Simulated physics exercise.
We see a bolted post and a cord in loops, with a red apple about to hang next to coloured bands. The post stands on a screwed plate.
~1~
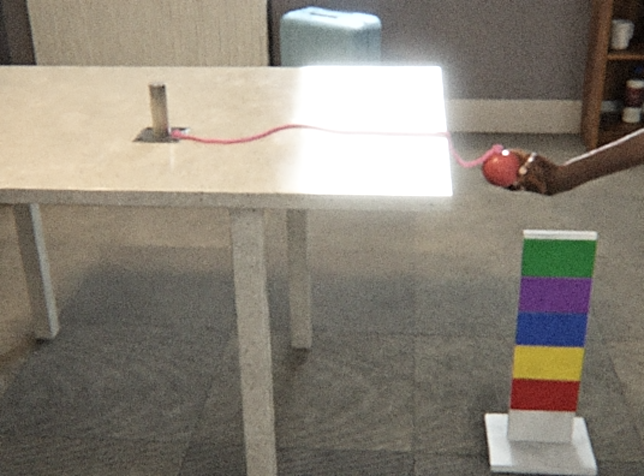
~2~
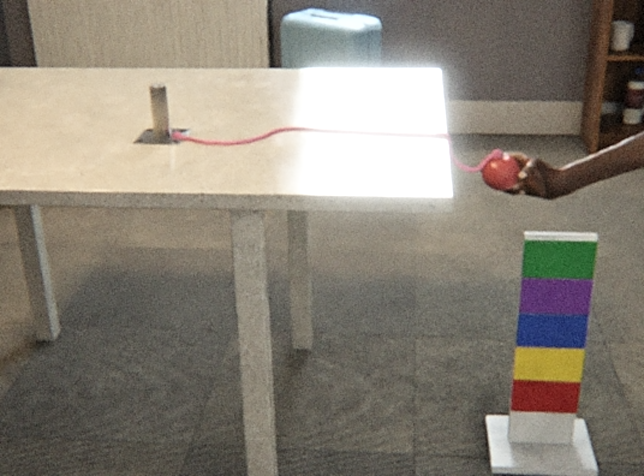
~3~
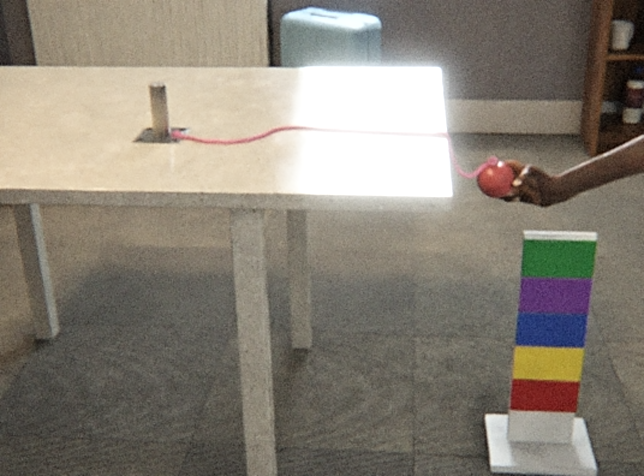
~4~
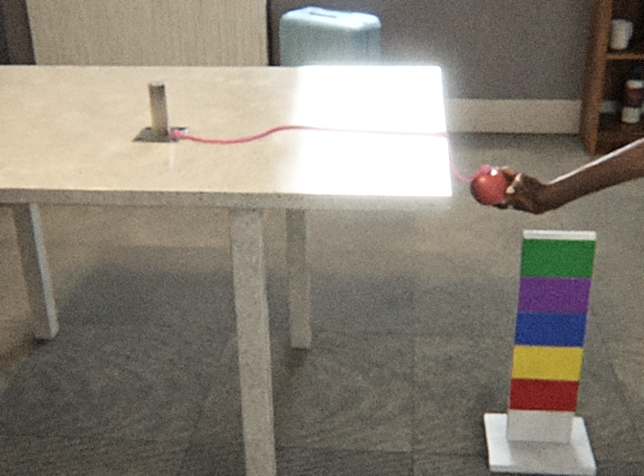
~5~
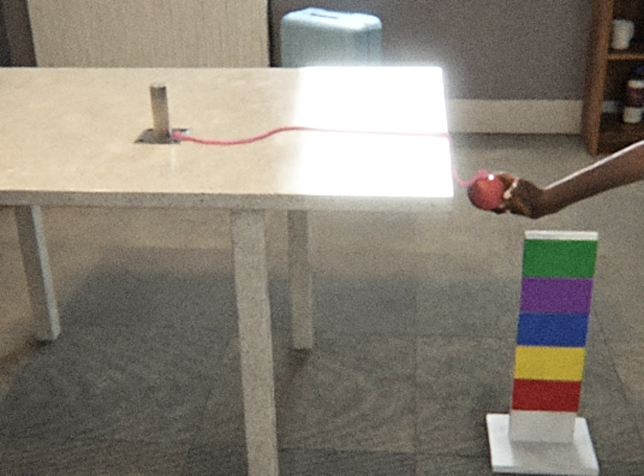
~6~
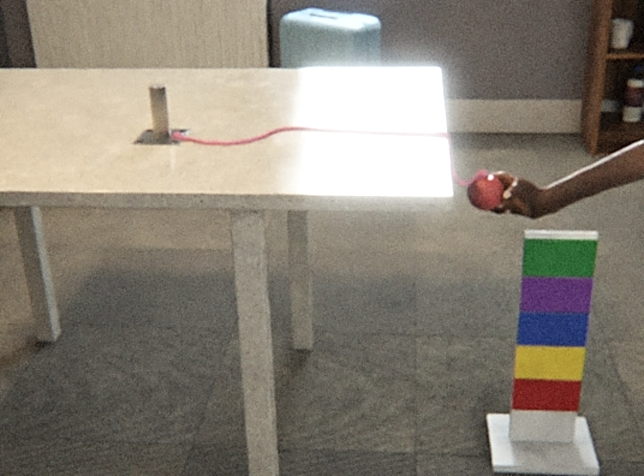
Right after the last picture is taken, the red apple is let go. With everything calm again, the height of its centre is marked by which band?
By the green band.
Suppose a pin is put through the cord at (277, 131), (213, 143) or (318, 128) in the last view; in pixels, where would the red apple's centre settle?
Pixel spots, one per try: About (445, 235), (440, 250), (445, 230).
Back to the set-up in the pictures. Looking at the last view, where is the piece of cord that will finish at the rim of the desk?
The point at (424, 134).
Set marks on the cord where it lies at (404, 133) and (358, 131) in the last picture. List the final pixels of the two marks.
The first settles around (431, 132), the second around (384, 133).
Soon after, apple near (426, 252); level with green.
Then, apple near (453, 253); level with green.
At rest, apple near (441, 254); level with green. At green.
